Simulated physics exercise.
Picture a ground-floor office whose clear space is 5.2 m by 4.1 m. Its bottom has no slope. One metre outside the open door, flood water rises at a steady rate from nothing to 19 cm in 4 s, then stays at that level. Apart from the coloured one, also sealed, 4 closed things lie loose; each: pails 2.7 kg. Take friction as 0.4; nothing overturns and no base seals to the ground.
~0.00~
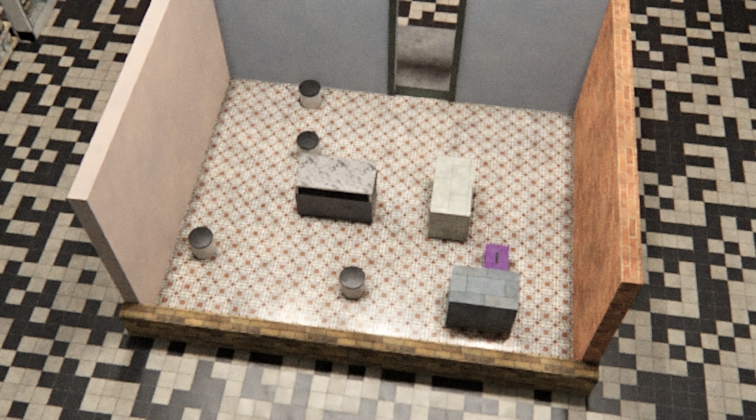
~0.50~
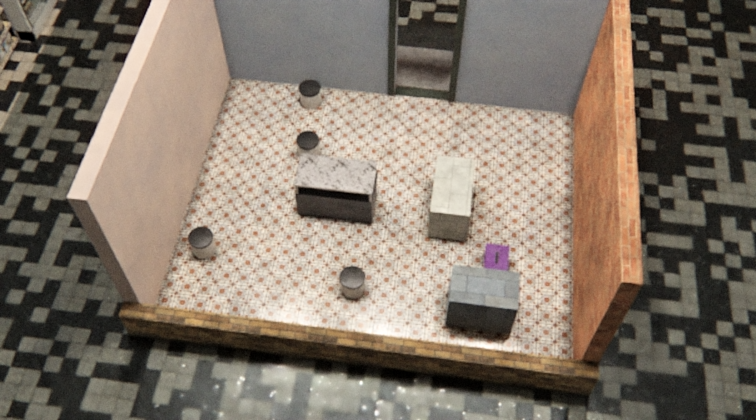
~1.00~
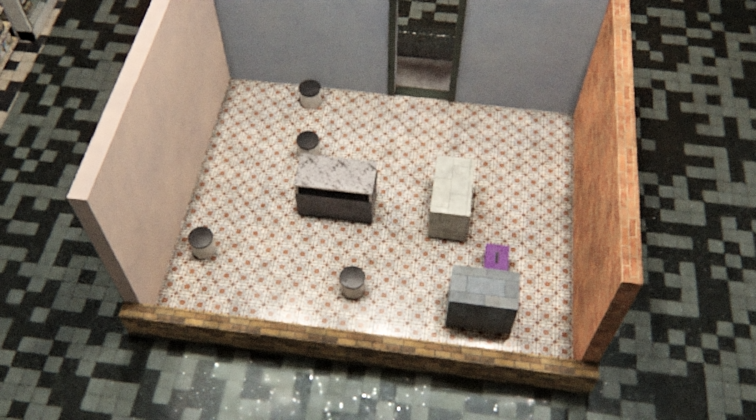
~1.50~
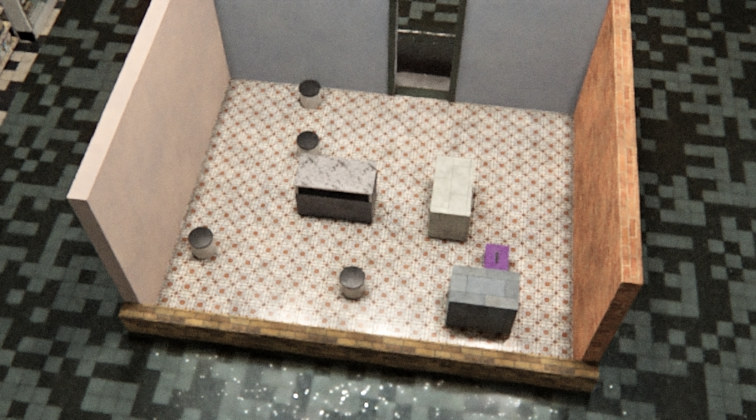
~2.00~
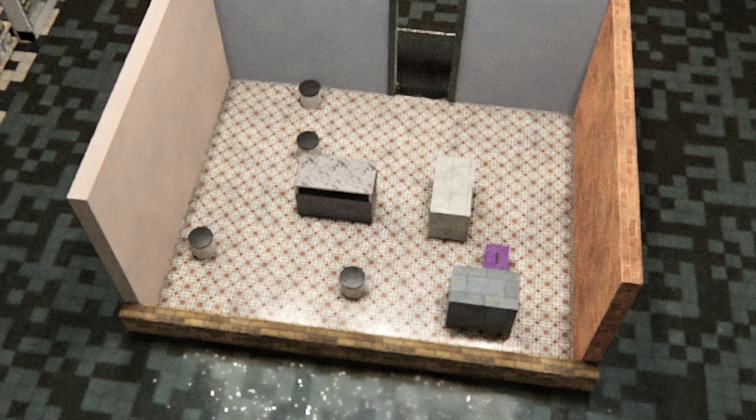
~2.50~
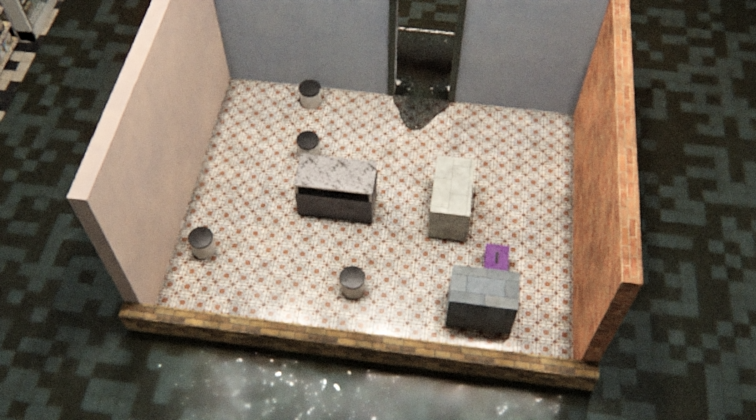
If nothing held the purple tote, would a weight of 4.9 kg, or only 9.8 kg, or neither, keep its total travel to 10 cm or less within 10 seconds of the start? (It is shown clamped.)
Smaller mass.
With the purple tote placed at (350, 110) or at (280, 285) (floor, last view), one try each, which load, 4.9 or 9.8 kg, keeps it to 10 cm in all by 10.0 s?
Log: Try 1 the lighter pick works; try 2 the lighter pick works.
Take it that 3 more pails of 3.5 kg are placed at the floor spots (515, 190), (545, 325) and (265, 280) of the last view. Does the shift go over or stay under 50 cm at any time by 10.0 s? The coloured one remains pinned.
First: Beyond the limit; second: Inside the limit; third: Inside the limit.
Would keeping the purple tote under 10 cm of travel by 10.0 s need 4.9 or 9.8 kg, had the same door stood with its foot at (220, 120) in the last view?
Under that setup, the light option succeeds.
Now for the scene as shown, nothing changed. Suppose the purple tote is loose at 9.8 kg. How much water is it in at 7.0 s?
0 cm, roughly.
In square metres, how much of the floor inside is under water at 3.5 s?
Roughly 2.5 m2.
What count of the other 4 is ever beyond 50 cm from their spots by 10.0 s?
I count 1 of them.
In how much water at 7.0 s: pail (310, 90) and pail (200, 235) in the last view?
Depths: Near 0 cm, then near 0 cm.
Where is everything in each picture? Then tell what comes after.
In the first frame, the purple tote at (497, 258) rests on the ground; 0.0 m2 under water; 0 of 5 have shifted.
In the second frame, the purple tote at (497, 258) rests on the ground; water covers 0.0 m2; 0 of 5 have shifted.
In the third frame, the purple tote at (497, 258), on the bottom; 0.0 m2 under water; 0 of 5 have shifted.
In the fourth frame, the purple tote at (497, 258), on the bottom; water covers 0.0 m2; 0 of 5 have shifted.
In the fifth frame, the purple tote at (497, 258), on the bottom; 0.0 m2 under water; 0 of 5 have shifted.
In the sixth frame, the purple tote at (497, 258), on the bottom; water covers 0.3 m2; 0 of 5 have shifted.
After 3.5 s the purple tote would be 0 cm from its start with 4.9 kg and 0 cm from its start with 9.8 kg; 0 cm of water round it then.
After 4.5 s the purple tote would be 0 cm from its start with 4.9 kg and 0 cm from its start with 9.8 kg; 0 cm of water round it then.
After 7.0 s the purple tote would be 0 cm from its start with 4.9 kg and 0 cm from its start with 9.8 kg; 0 cm of water round it then.
After 10.0 s the purple tote would be 0 cm from its start with 4.9 kg and 0 cm from its start with 9.8 kg; 3 cm of water round it then.
